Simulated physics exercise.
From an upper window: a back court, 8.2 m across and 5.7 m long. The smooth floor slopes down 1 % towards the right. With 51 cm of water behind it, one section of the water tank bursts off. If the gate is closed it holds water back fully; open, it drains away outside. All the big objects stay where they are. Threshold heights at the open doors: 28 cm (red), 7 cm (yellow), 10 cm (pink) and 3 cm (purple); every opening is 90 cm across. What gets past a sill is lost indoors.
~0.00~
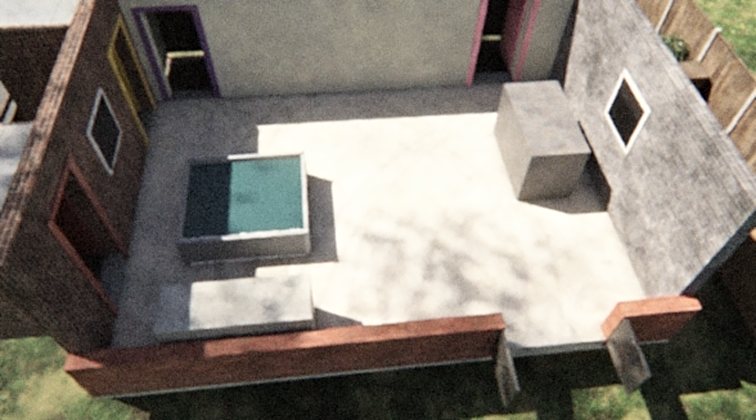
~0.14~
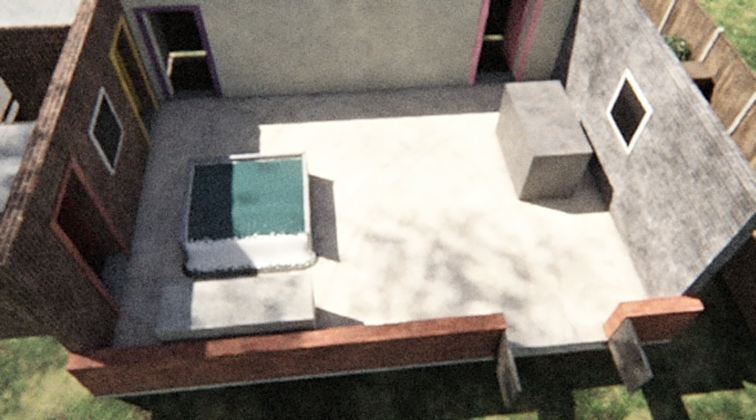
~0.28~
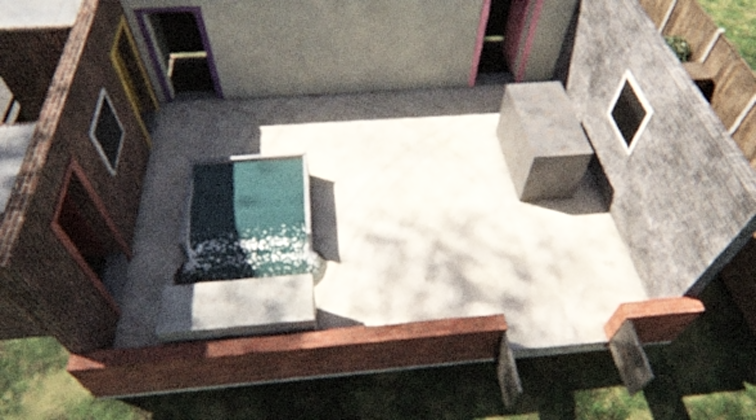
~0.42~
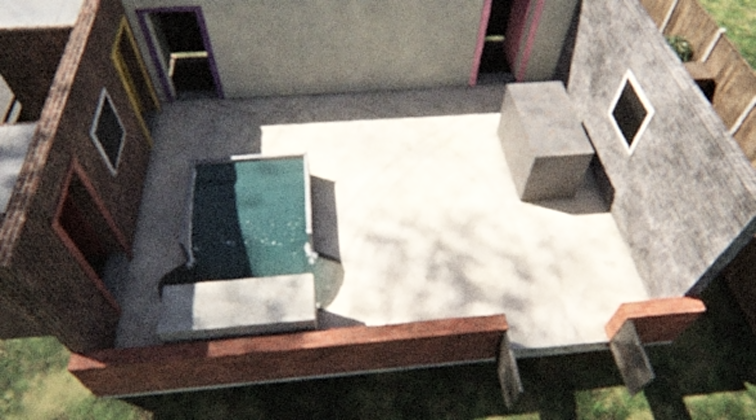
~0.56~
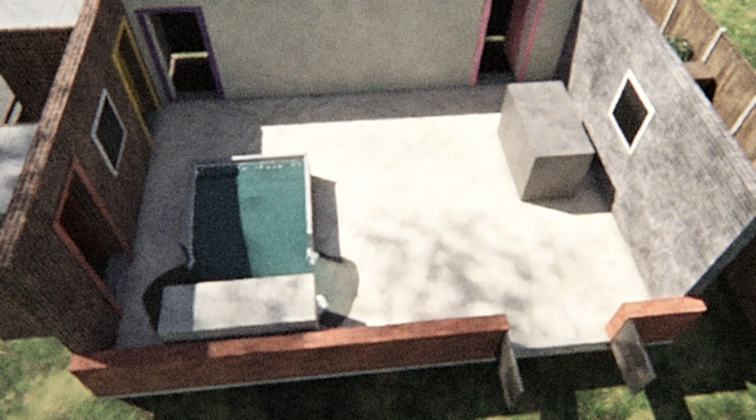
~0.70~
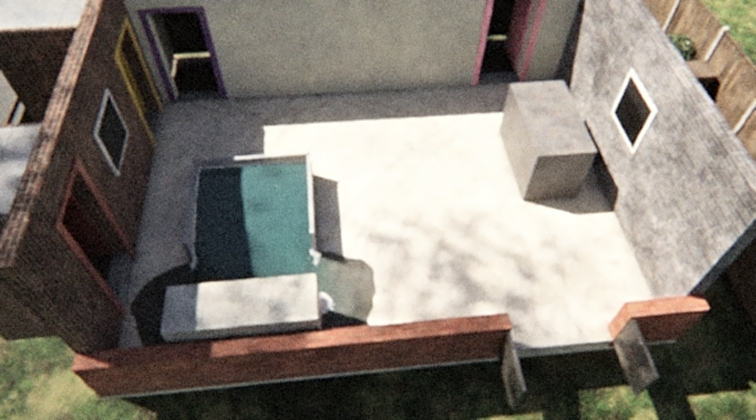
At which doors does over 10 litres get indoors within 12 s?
Door by door: At the red door it stays under the limit; at the yellow door it stays under the limit; at the pink door it stays under the limit; at the purple door it passes the limit.
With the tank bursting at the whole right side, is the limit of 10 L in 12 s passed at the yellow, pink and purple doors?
Then: Yellow under, pink past it, purple not over.
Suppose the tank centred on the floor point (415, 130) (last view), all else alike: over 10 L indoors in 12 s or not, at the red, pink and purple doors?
Against that limit: Red under, pink below, purple not over.
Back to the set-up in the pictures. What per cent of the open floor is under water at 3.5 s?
Some 50 per cent of it.
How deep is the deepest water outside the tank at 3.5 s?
About 22 cm.
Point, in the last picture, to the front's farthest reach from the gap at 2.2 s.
At about (556, 330).
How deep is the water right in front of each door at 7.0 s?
Depths in cm: Red 5, yellow 5, pink 2, purple 8.
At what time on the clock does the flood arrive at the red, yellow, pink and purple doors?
Red 1.1 s, yellow 3.2 s, pink 6.0 s, purple 3.8 s.
After 1.4 s water covers 15 % of the floor and is deepest (38 cm) near (257, 303); red door 8 cm at the sill, 0 L in, yellow door not reached, pink door not reached, purple door not reached.
After 2.2 s water covers 25 % of the floor and is deepest (28 cm) near (115, 371); red door 23 cm at the sill, 0 L in, yellow door not reached, pink door not reached, purple door not reached.
After 3.5 s water covers 50 % of the floor and is deepest (22 cm) near (166, 366); red door 16 cm at the sill, 0 L in, yellow door 2 cm at the sill, 0 L in, pink door not reached, purple door not reached.
After 7.0 s water covers 65 % of the floor and is deepest (10 cm) near (551, 84); red door 5 cm at the sill, 0 L in, yellow door 5 cm at the sill, 0 L in, pink door 2 cm at the sill, 0 L in, purple door 8 cm at the sill, 59 L in.
After 12.0 s water covers 80 % of the floor and is deepest (8 cm) near (556, 95); red door 3 cm at the sill, 0 L in, yellow door 2 cm at the sill, 0 L in, pink door 4 cm at the sill, 0 L in, purple door 3 cm at the sill, 85 L in.
